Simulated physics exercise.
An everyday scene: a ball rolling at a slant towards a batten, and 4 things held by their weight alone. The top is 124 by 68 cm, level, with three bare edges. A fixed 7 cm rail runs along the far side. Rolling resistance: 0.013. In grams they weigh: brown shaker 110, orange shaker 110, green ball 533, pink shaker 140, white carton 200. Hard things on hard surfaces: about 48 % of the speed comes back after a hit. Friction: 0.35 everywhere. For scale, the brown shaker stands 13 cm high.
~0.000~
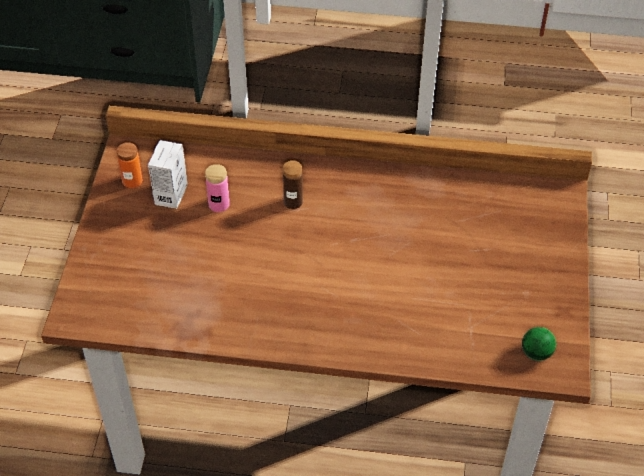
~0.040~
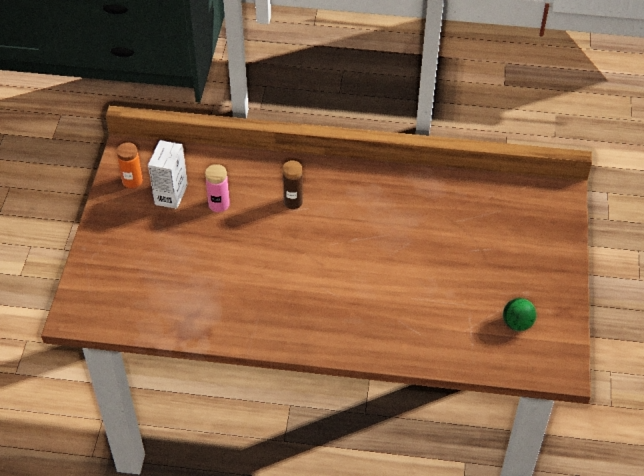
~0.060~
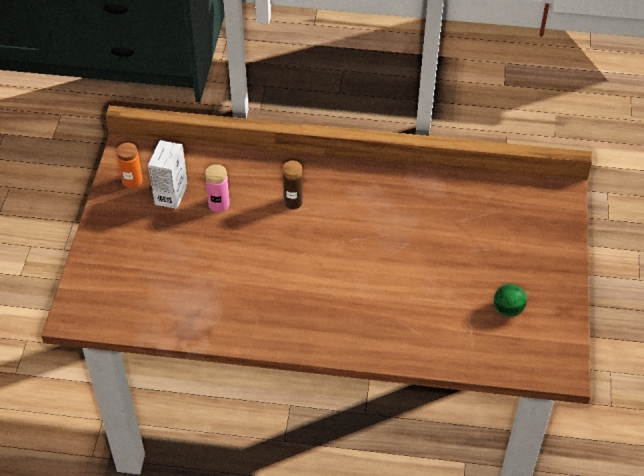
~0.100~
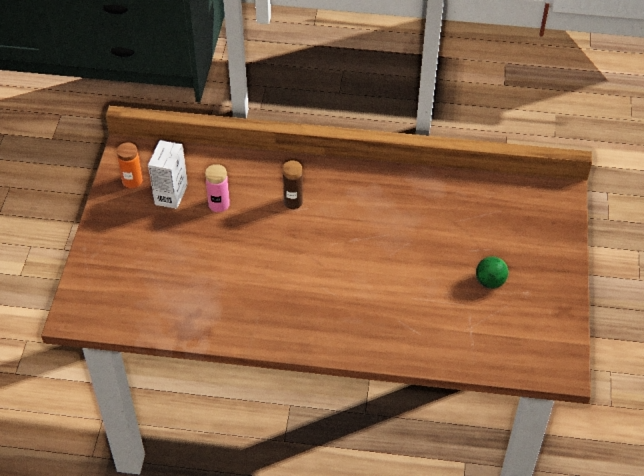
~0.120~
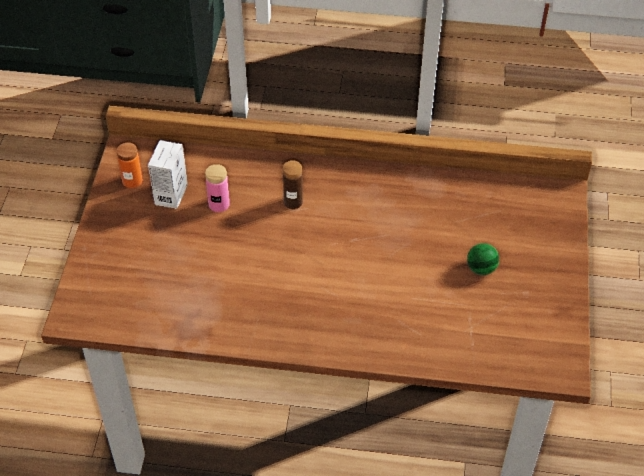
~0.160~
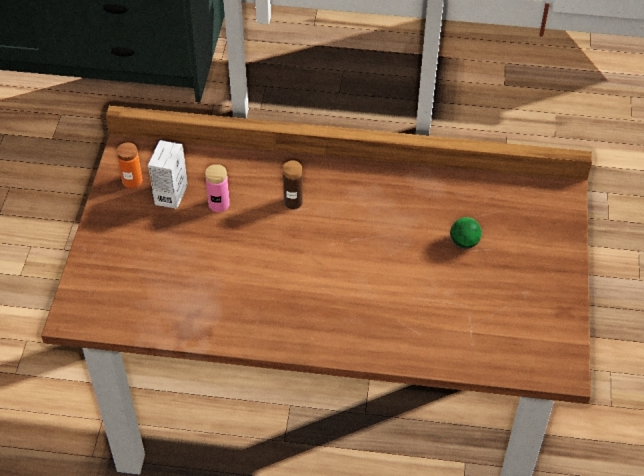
A green ball rolls up and to the left across a wooden table.
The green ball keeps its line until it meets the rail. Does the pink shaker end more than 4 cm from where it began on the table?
The pink shaker keeps its place.
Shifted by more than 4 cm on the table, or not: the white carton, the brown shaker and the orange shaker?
The white carton holds its spot; the brown shaker ends elsewhere; the orange shaker holds its spot.
Around 0.46 s, green ball near (353, 195).
Around 0.86 s, green ball near (222, 234); brown shaker on its side.
Around 1.26 s, green ball near (93, 278); brown shaker on its side.
Around 1.76 s, brown shaker on its side.
Finally (2.0 s), on their side or leaning hard on the table, brown shaker; the other 3 still in place (within 4 cm). Final places as that camera would see them, pink shaker near (217, 189).
